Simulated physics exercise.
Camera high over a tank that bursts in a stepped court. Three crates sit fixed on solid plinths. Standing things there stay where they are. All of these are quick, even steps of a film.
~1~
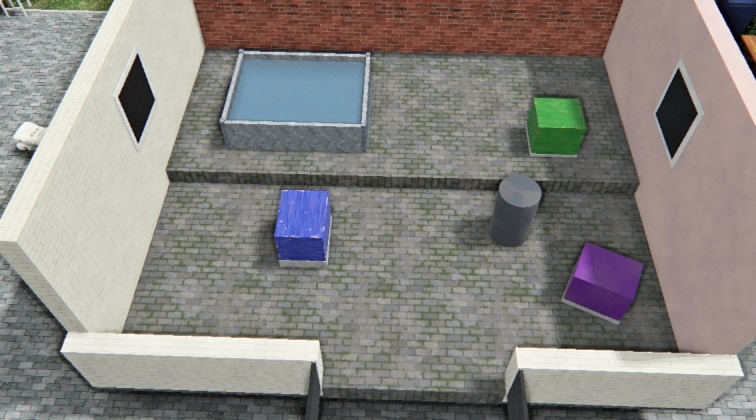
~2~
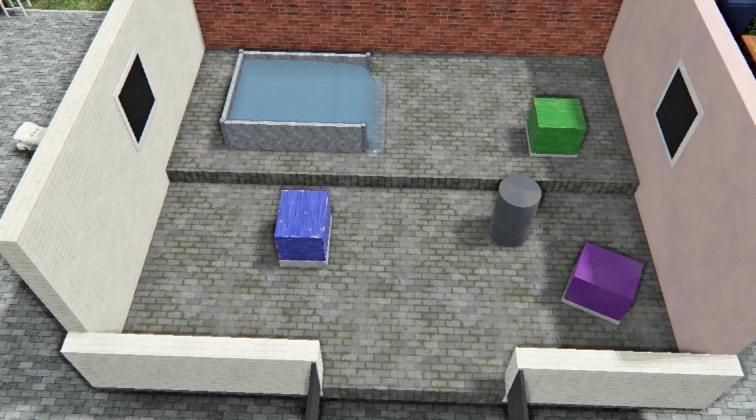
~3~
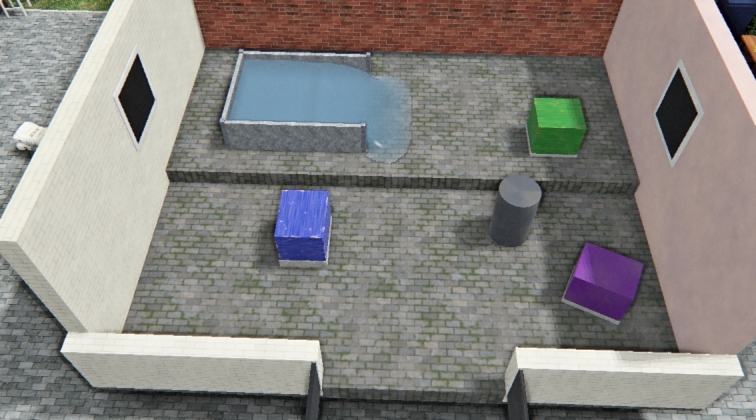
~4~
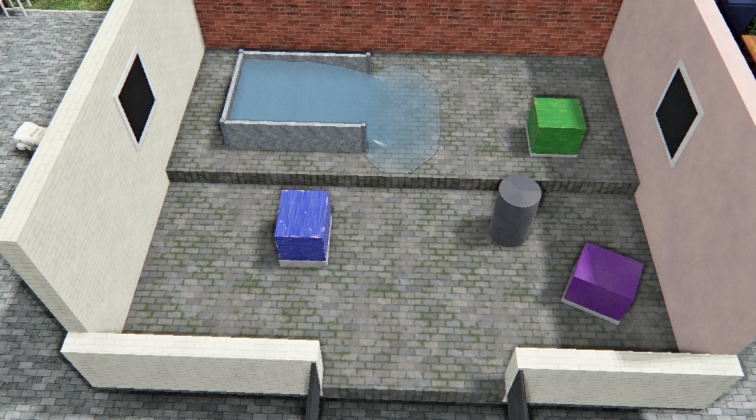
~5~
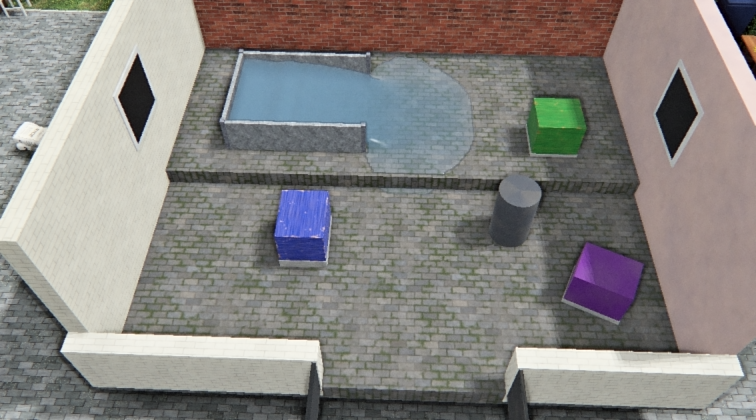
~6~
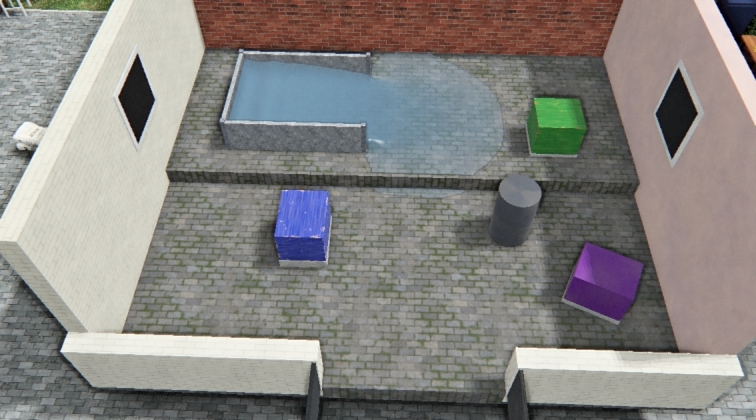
Water pours out of the tank's open right side and spreads across the upper paving.
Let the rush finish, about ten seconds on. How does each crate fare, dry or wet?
The blue crate comes out dry. The green crate comes out wet. The purple crate comes out wet.
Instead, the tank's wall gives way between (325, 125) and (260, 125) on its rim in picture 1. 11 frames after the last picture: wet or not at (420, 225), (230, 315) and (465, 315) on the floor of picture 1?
Soaked / soaked / soaked.
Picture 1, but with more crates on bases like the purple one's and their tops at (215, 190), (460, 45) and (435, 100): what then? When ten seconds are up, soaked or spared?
Listed order: Unflooded / flooded / flooded.
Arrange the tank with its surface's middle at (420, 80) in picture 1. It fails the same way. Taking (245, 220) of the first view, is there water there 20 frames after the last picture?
Verdict on that spot: Untouched.
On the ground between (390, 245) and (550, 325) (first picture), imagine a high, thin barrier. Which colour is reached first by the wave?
I'd go with the crate marked green.
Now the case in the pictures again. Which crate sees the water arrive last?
Should be the one in blue.
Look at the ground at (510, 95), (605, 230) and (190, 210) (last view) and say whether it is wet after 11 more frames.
Status per point, in sequence: Waterlogged, then waterlogged, then unwetted.
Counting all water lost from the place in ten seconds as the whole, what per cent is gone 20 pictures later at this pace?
By then, close to 0 % of it.
A moment on, water covers 25 % of the floor; the blue crate not reached, the green crate water round its plinth, the purple crate not reached.
Next, water covers 35 % of the floor; the blue crate not reached, the green crate water round its plinth, the purple crate not reached.
Then, water covers 45 % of the floor; the blue crate not reached, the green crate water round its plinth, the purple crate water round its plinth.
Later, water covers 55 % of the floor; the blue crate not reached, the green crate water round its plinth, the purple crate water round its plinth.
In the end, water covers 85 % of the floor; the blue crate stayed above the water, the green crate was topped, the purple crate was topped.
